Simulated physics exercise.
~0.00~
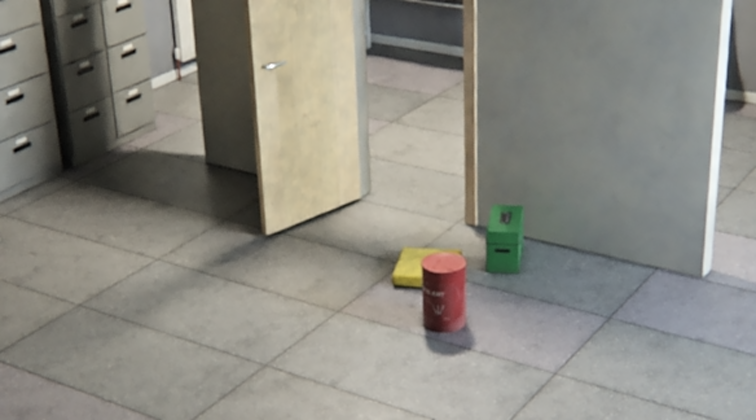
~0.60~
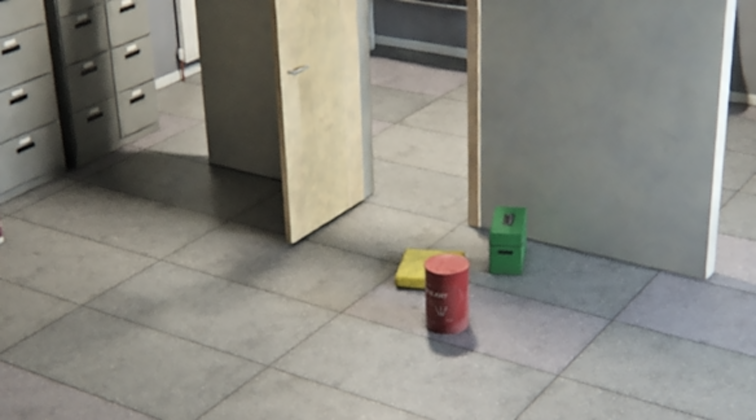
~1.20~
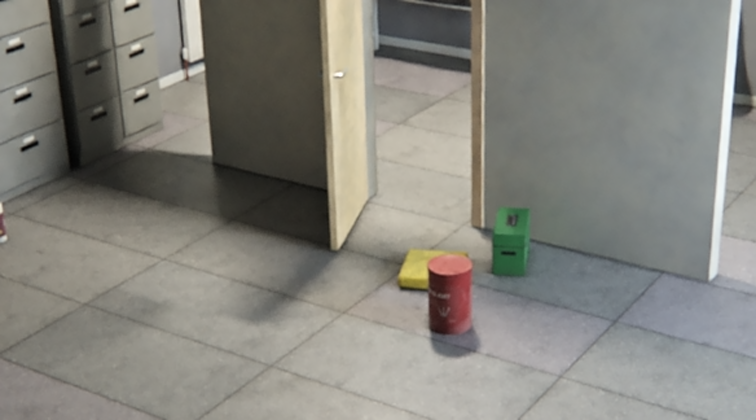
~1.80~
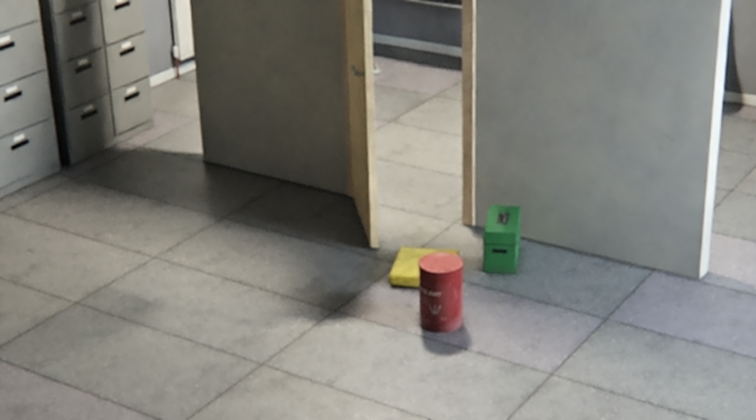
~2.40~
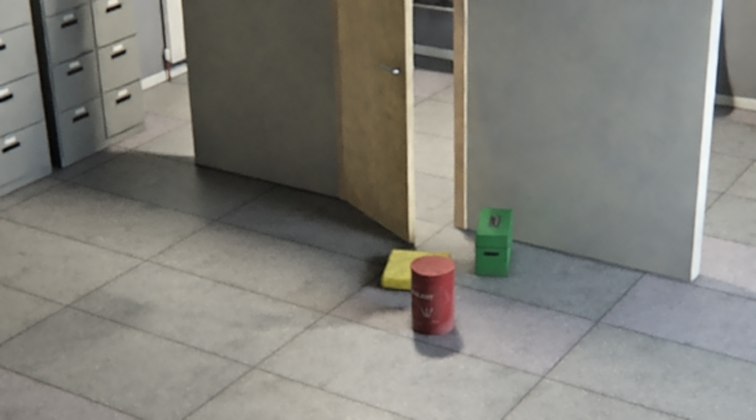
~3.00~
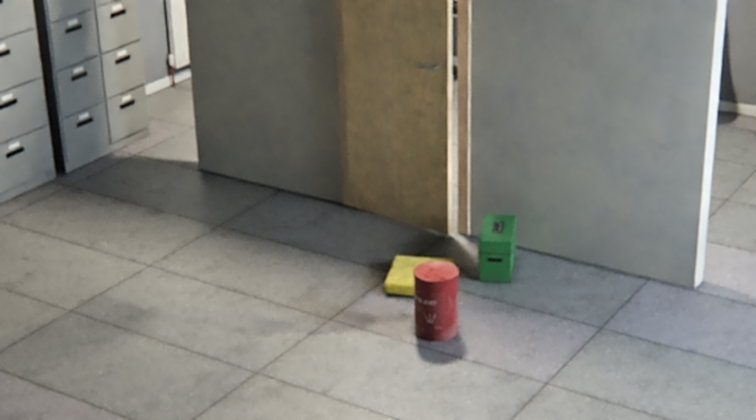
An office with a grey tiled floor is seen from above through a slightly swaying camera, with grey filing cabinets at the left and a grey partition wall across the middle. A pale wooden door stands wide open in the wall, while a yellow cushion, a red pail and a green toolbox rest on the floor to its right. With nobody seen touching it, the door swings steadily rightward, narrowing the opening. It passes behind the cushion and pail without disturbing them. Finally it reaches its frame, all but filling the doorway, and the three objects remain in place.
